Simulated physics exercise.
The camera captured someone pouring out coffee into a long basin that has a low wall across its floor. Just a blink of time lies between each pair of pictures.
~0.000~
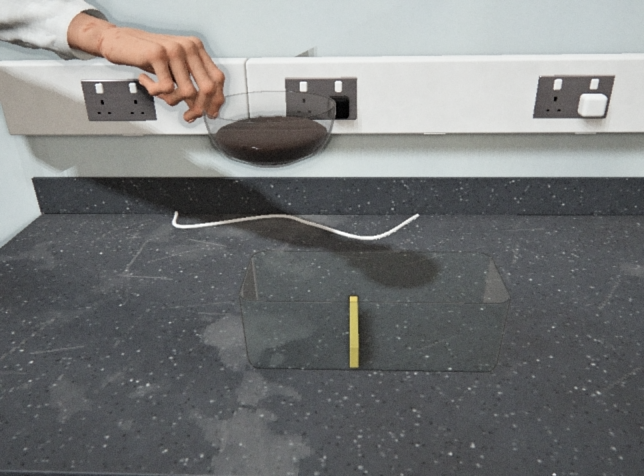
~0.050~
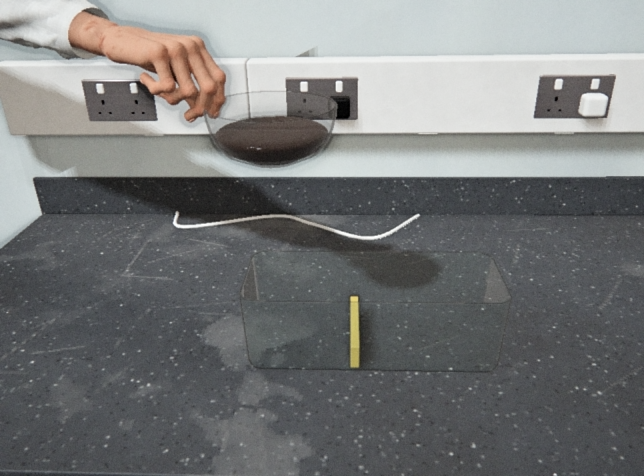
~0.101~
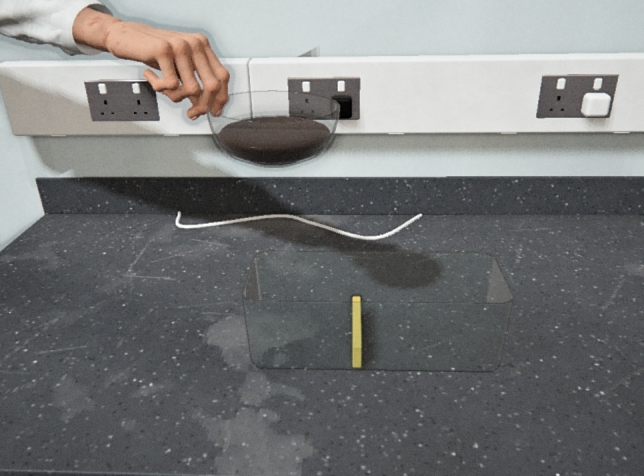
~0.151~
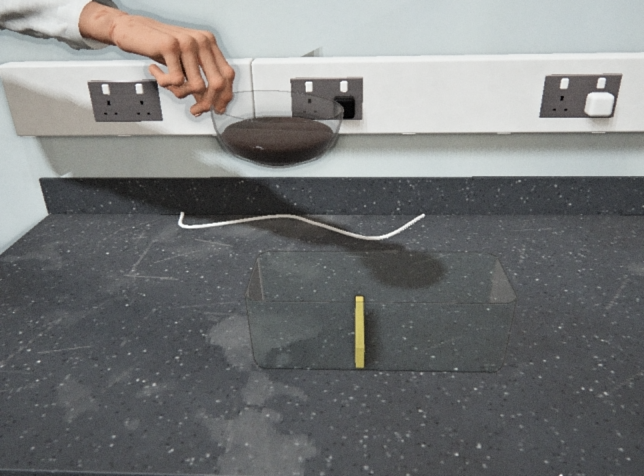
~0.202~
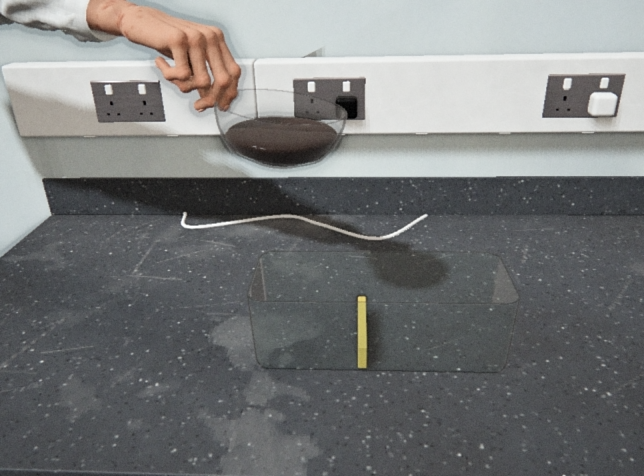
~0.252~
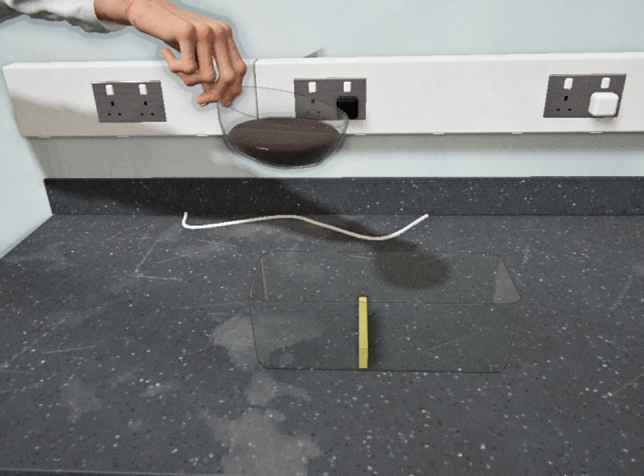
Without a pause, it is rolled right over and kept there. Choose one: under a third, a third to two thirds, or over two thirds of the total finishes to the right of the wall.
Over two thirds finishes to the right of the wall.
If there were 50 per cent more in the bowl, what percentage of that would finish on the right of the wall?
Some 80 per cent.
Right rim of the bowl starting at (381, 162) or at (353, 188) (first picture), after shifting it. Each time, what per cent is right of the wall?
In order, some 95 and 80 percent.
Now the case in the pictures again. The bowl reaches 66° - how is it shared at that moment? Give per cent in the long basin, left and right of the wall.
Left: Some 0 %. Right: Some 5 %.
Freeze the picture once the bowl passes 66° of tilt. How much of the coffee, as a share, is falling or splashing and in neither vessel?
Airborne fraction: Approx. 40 %.
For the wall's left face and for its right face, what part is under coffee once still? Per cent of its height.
10 per cent left, 40 per cent right.
A moment on, the bowl is tipped part way and 53 per cent is still to pour, 1 is left of the wall and 4 right of it.
Next, the bowl is tipped on its side and 4 per cent is still to pour, 8 is left of the wall and 68 right of it.
Then the bowl is tipped right over and 0 per cent is still to pour, 22 is left of the wall and 77 right of it.
Later the bowl is tipped right over and 0 per cent is still to pour, 22 is left of the wall and 77 right of it.
Finally, 22 per cent lies left of the wall, 77 right of it and 1 outside.
